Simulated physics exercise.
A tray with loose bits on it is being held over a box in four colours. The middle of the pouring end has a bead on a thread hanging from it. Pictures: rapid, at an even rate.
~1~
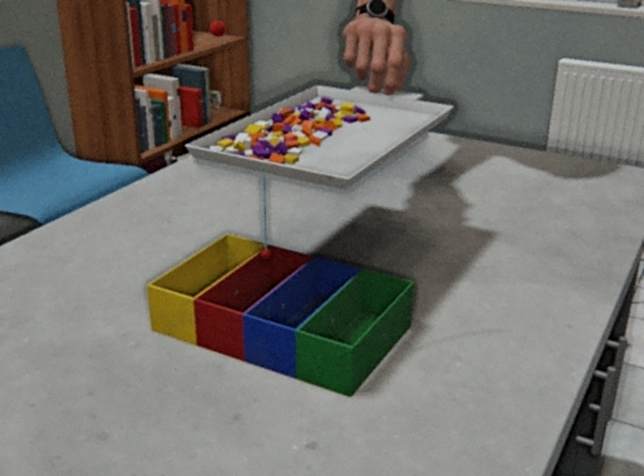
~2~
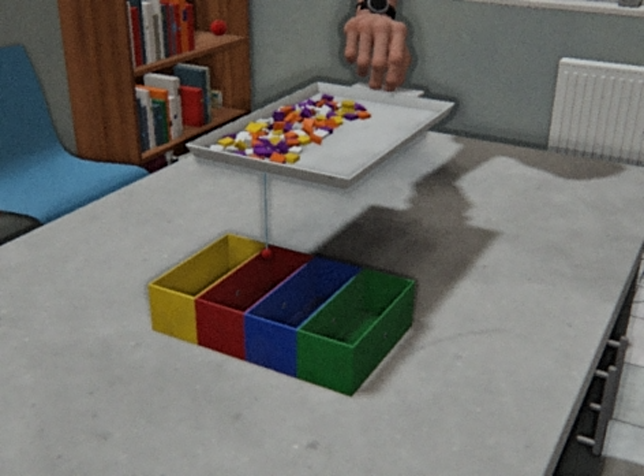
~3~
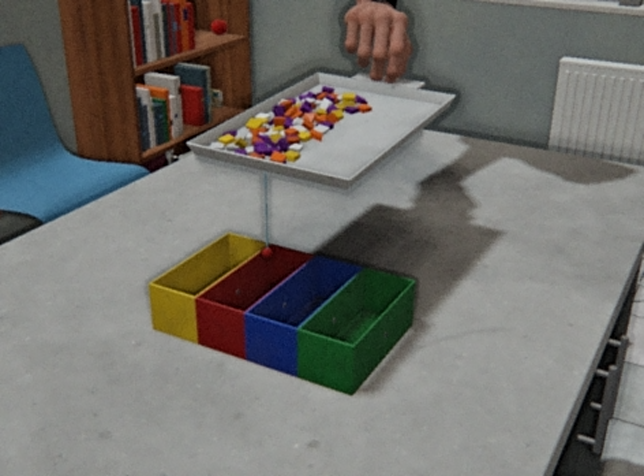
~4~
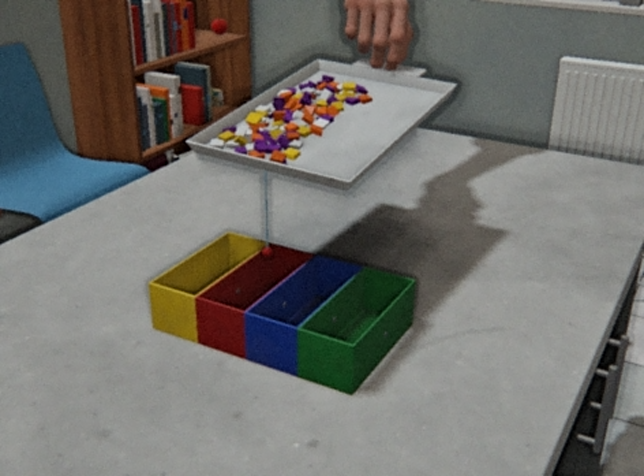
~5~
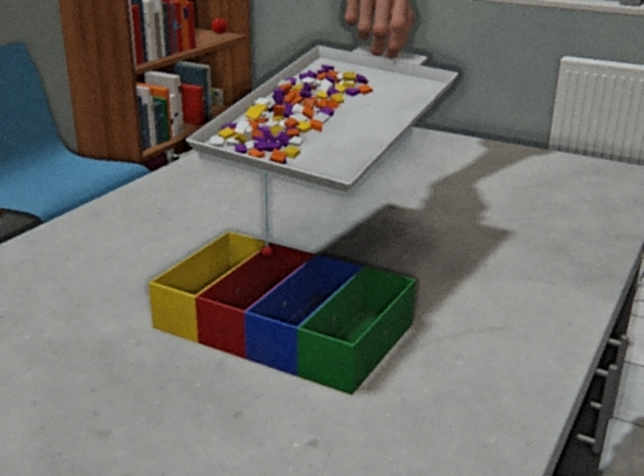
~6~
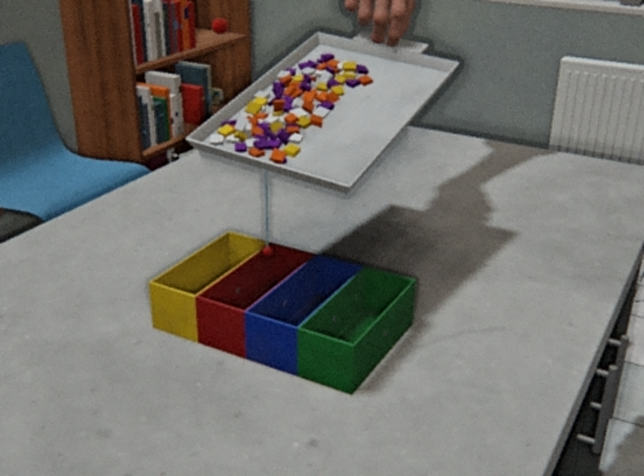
A white tray of small yellow, orange, purple and white tiles is held above an open box with yellow, red, blue and green compartments from left to right. The box sits on a grey table in a room with a blue chair, bookshelf and radiator, seen from slightly above by a still camera. A hand steadily raises the tray's far end, tilting it slightly toward the viewer, while a red bead hangs on its thread.
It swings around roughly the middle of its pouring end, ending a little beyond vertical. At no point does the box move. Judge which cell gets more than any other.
Most goes to the blue cell.
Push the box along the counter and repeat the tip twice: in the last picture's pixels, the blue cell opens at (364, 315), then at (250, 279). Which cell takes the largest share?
For the first spot the answer is the red cell, and for the second spot it is that green cell.
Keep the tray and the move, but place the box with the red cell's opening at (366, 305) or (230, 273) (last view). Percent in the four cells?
First 70 %, then 100 %.
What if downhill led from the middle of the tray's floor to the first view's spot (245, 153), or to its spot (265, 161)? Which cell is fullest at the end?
First try: The yellow one; second try: The yellow one.
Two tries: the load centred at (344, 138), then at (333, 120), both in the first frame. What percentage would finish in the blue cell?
Around 40 in a hundred the first time, around 40 in a hundred the second.
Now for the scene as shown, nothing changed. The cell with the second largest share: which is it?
The runner-up is the green one.
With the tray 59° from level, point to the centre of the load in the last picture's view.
I'd put the middle of the pieces at roughly (301, 169).
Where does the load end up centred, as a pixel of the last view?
It settles centred around (302, 335).
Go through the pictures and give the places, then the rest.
The first picture shows corners of the pouring end at (193, 145) and (346, 176), level; middle of the load at (298, 130), mosaic tiles; bead on its thread at (266, 254); yellow cell at (172, 310); red cell at (220, 325); blue cell at (270, 342); green cell at (324, 359).
The second picture shows corners of the pouring end at (194, 144) and (346, 176), level; middle of the load at (299, 129).
The third picture shows corners of the pouring end at (194, 142) and (347, 176), tipped barely, lowest at the right corner; middle of the load at (300, 124).
The fourth picture shows corners of the pouring end at (194, 140) and (347, 178), tipped a little, lowest at the right corner; middle of the load at (300, 117).
The fifth picture shows corners of the pouring end at (194, 138) and (347, 180), tipped a little, lowest at the right corner; middle of the load at (300, 111).
The sixth picture shows corners of the pouring end at (194, 137) and (347, 182), tipped a little, lowest at the right corner; middle of the load at (299, 105); yellow cell at (174, 308); red cell at (221, 323); blue cell at (271, 339); green cell at (325, 356).
Soon, tray tipped steeply; most on the tray; a stray few in the blue cell; about a quarter falling or outside the box.
A while on, tray tipped right over; about half in the blue cell; about a quarter in the green cell; about a quarter in the red cell; a stray few in the yellow cell; a small part falling or outside the box.
Towards the end, tray tipped past a quarter turn; about half in the blue cell; about a quarter in the green cell; about a quarter in the red cell; a stray few in the yellow cell; a stray few falling or outside the box.
Finally, tray tipped past a quarter turn; about half in the blue cell; about a quarter in the green cell; about a quarter in the red cell; a stray few in the yellow cell; a stray few outside the box.
